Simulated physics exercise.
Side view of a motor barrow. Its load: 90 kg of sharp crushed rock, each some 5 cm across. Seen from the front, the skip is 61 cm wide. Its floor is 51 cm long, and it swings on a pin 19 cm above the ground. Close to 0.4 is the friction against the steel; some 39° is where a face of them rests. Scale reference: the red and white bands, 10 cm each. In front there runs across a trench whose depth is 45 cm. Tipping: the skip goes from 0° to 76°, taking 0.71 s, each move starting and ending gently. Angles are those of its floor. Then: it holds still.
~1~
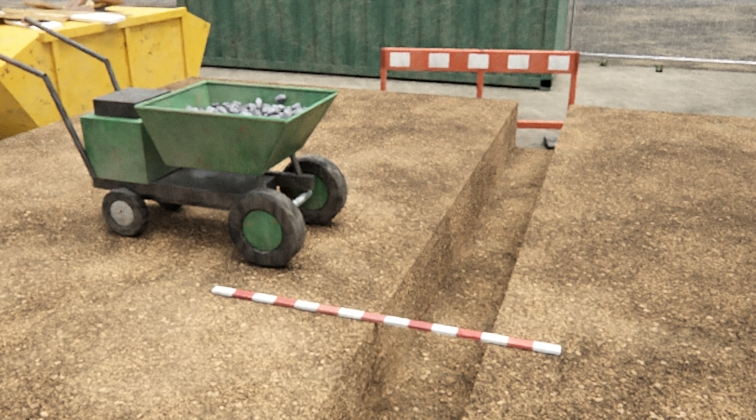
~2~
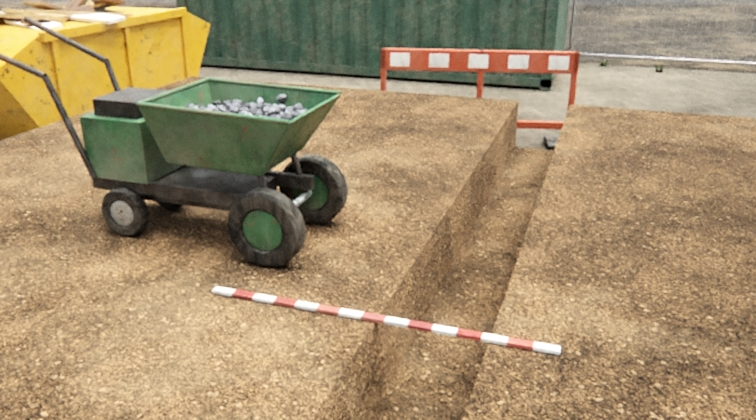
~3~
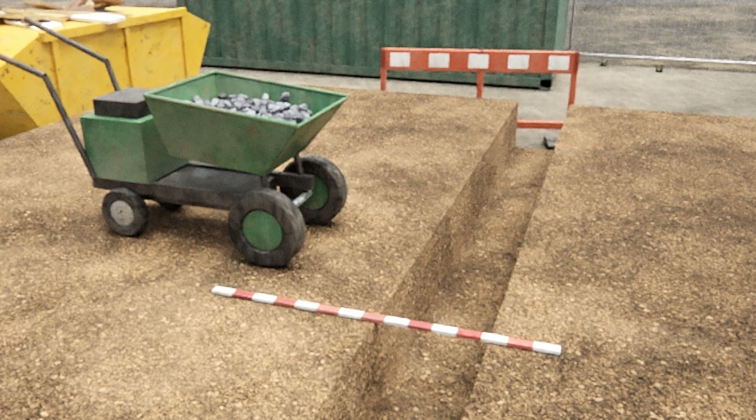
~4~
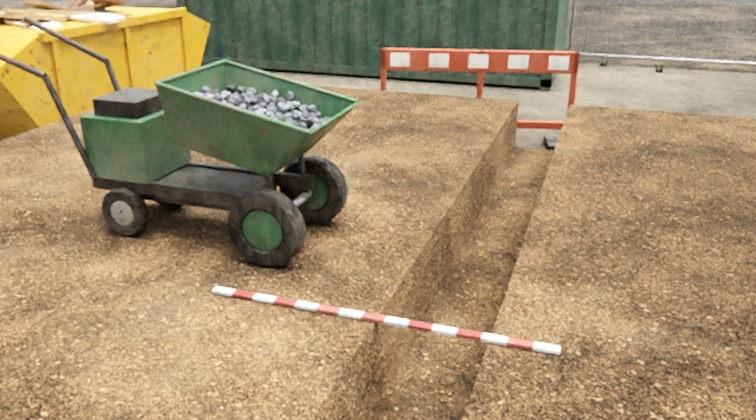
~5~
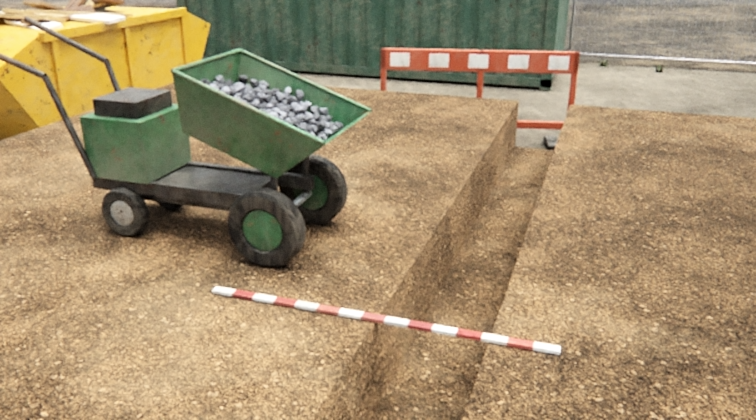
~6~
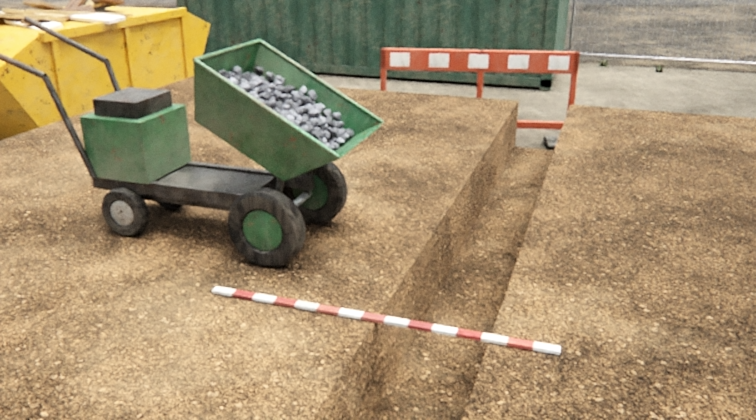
A green motor barrow standing still beside a trench, its skip of grey stones tilting steadily forward and down to the right.
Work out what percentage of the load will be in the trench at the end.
It comes to roughly 92 percent of the load.
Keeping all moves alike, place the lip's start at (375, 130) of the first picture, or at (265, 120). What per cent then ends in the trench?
Near 55 and near 65 percent.
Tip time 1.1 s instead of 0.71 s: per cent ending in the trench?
About 80%.
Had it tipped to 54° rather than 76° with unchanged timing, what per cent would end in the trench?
Then roughly 10 percent.
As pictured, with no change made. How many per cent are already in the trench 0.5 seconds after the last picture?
Close to 20 per cent has got there by then.
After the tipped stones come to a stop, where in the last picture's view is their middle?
Their middle lands near (459, 337).
Then, 0.2 s after the last picture the floor is at 64°, 100 % in the skip; the foremost stones are at (371, 196).
Then, 0.5 s after the last picture the floor is at 76°, 75 % in the skip, 3 % short of the trench, 21 % in the trench; the foremost stones are at (458, 306).
Then, 0.9 s after the last picture the floor is at 76°, 30 % in the skip, 3 % short of the trench, 67 % in the trench; the foremost stones are at (503, 335).
Then, 2.8 s after the last picture the floor is at 76°, 1 % in the skip, 8 % short of the trench, 92 % in the trench; the foremost stones are at (508, 321).
